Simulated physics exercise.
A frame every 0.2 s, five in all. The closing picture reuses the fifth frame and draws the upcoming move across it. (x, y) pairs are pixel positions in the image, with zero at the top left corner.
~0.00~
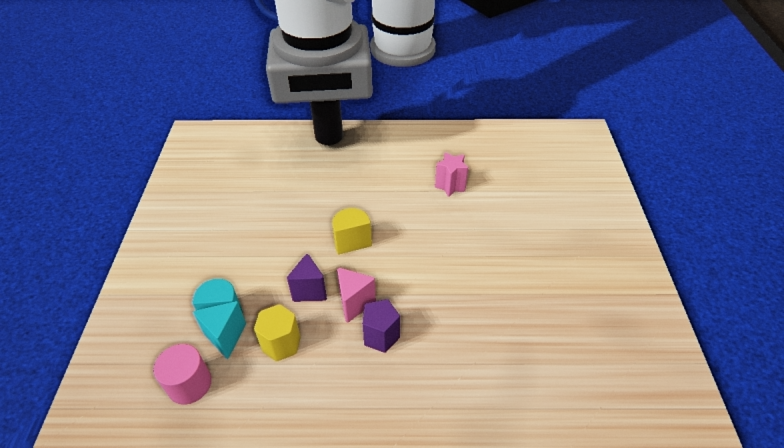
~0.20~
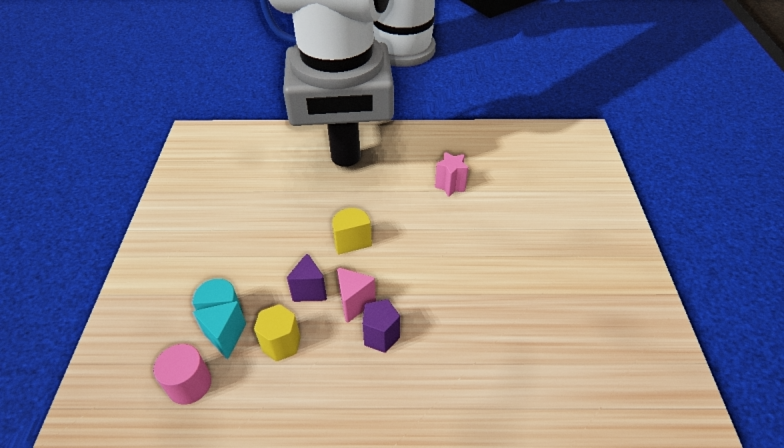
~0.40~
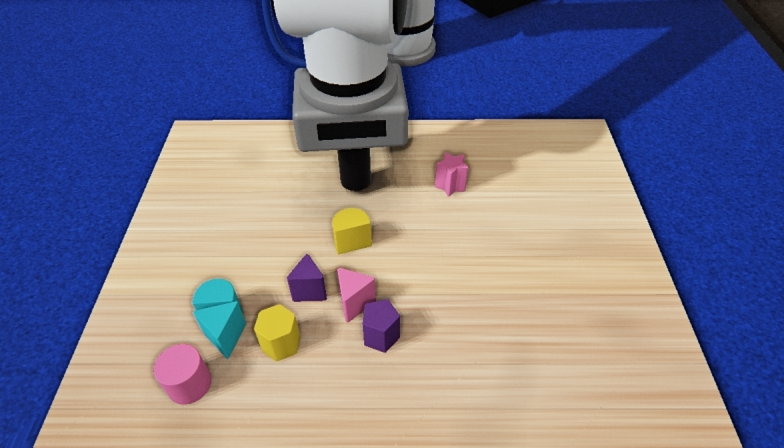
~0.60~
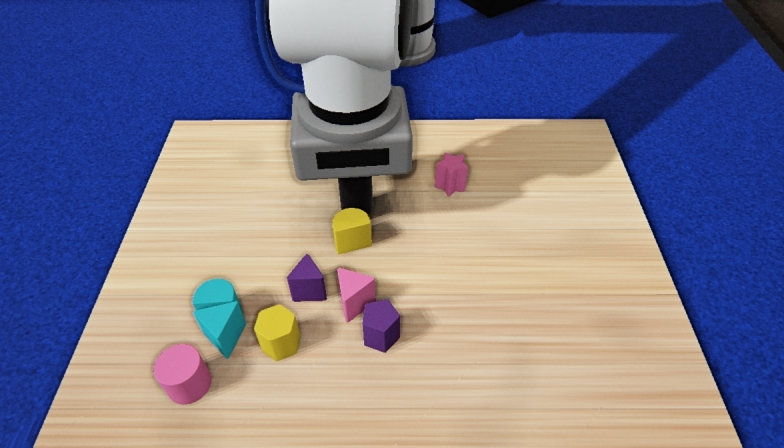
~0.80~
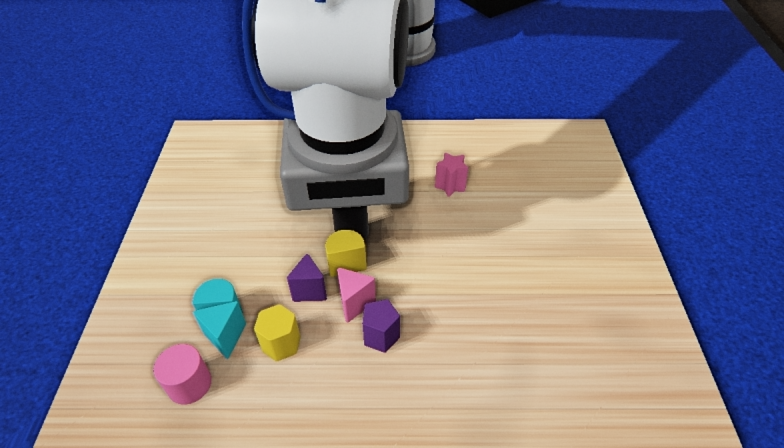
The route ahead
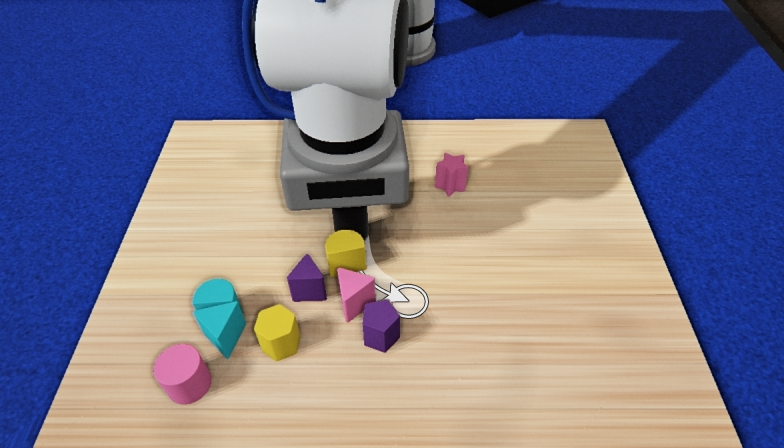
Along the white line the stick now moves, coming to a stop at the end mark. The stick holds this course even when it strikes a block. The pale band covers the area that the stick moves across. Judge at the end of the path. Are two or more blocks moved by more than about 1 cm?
That would be a yes.
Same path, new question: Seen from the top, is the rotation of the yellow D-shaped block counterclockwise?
My answer is no.
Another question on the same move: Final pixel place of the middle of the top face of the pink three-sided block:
The centre of its top will be at (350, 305).
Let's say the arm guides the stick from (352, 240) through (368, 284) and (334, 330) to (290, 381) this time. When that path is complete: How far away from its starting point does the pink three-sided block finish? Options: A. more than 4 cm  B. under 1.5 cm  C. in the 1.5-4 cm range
A - more than 4 cm.
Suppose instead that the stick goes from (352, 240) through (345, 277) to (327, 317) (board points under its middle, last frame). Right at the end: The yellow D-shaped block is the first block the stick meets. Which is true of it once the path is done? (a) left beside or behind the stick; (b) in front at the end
My pick is b.
Drawn move, from (352, 240) by way of (358, 265) and (377, 287) to (408, 301).
What follows on the original path. One third of the way, stick at (358, 260); yellow D-shaped block at (339, 267), turned 35° clockwise; pink three-sided block at (352, 293), turned 25° anticlockwise.
Two thirds of the way, stick at (377, 281); purple three-sided block at (304, 271); yellow D-shaped block at (339, 276), turned 60° clockwise; pink three-sided block at (348, 305), turned 50° anticlockwise.
At the end, stick at (409, 295); purple three-sided block at (304, 271); yellow D-shaped block at (339, 276), turned 60° clockwise; pink three-sided block at (348, 305), turned 50° anticlockwise; purple pentagon still.
